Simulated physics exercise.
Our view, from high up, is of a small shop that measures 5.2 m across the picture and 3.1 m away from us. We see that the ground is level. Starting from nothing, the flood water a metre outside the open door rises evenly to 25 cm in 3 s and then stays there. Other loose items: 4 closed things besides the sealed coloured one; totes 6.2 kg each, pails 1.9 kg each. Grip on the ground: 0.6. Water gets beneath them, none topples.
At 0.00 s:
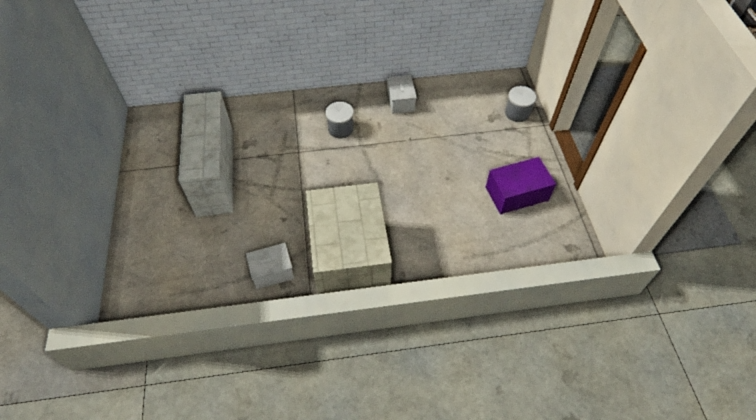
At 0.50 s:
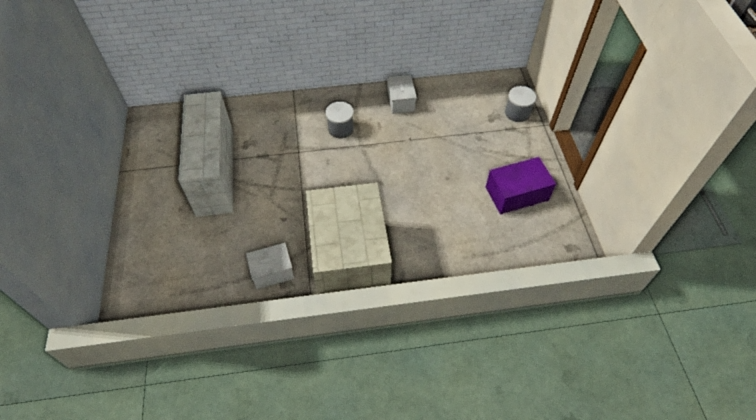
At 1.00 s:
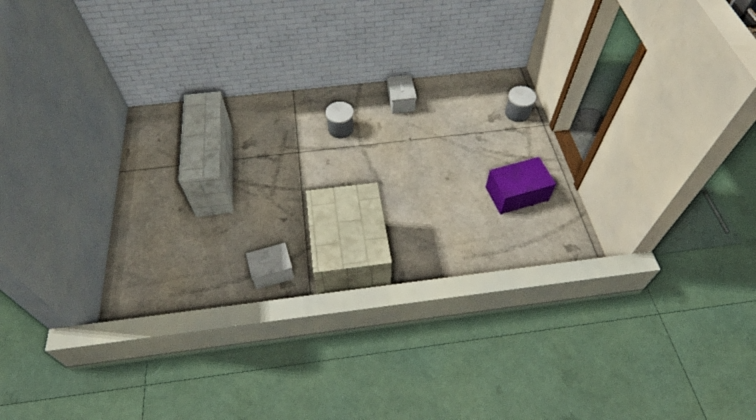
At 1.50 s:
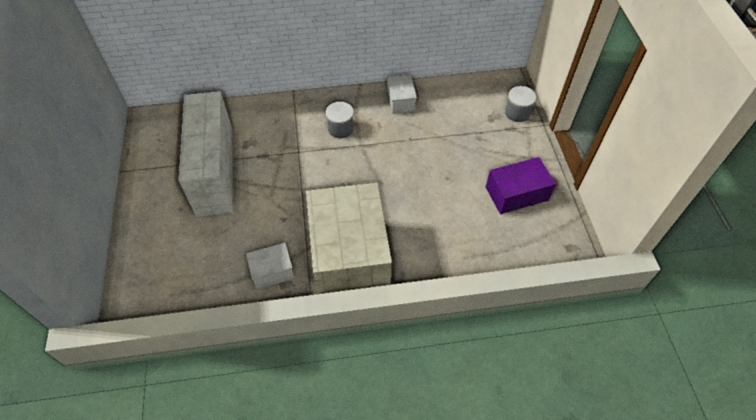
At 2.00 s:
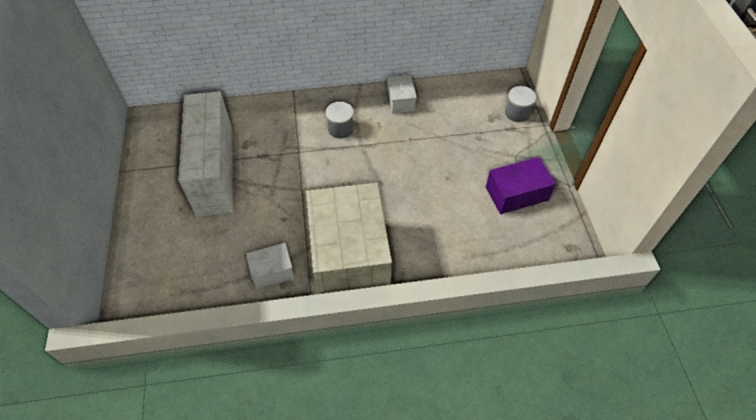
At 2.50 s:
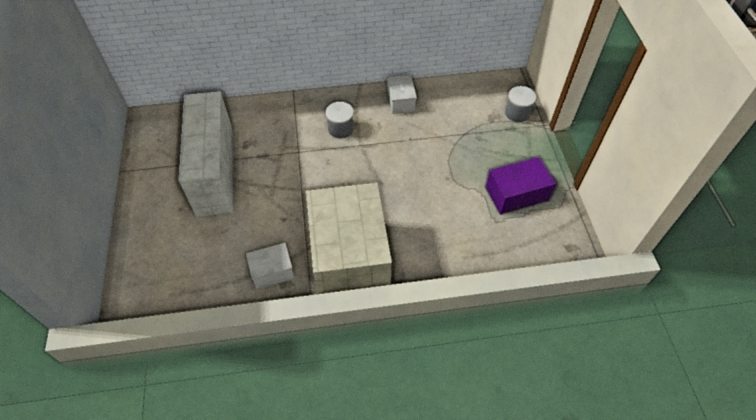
Greenish water spreads over the ground outside a small shop, seen from high up by a still camera, its floor enclosed by a pale brick back wall, side walls and a low front wall. Inside are a purple crate at right, a large cream block near the front, a tall grey block at left, and small grey boxes and pails. The water deepens in colour, then a thin patch appears around the crate, and nothing shifts.
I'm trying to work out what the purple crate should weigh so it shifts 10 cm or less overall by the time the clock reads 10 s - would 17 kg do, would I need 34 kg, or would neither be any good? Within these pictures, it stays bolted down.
Most likely it will manage with only the heavier mass.
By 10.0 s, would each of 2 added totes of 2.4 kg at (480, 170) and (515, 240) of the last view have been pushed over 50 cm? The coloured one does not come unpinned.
Beyond, below.
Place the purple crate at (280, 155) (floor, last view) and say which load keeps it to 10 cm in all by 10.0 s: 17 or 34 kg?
Just the heavier works.
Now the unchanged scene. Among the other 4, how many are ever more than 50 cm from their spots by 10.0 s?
The total is 3.
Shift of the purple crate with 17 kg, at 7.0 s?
Shift: Roughly 80 cm.
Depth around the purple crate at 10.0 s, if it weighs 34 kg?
Close to 6 cm deep.
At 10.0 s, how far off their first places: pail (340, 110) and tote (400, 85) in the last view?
The first is 200 cm from its start, the second 350 cm.
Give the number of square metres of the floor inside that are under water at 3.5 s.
Roughly 4.5 m2.
After 3.5 s the purple crate would be 24 cm from its start with 17 kg and 0 cm from its start with 34 kg; 6 cm of water round it then.
After 4.5 s the purple crate would be 69 cm from its start with 17 kg and 0 cm from its start with 34 kg; 5 cm of water round it then.
After 7.0 s the purple crate would be 86 cm from its start with 17 kg and 0 cm from its start with 34 kg; 6 cm of water round it then.
After 10.0 s the purple crate would be 128 cm from its start with 17 kg and 0 cm from its start with 34 kg; 6 cm of water round it then.
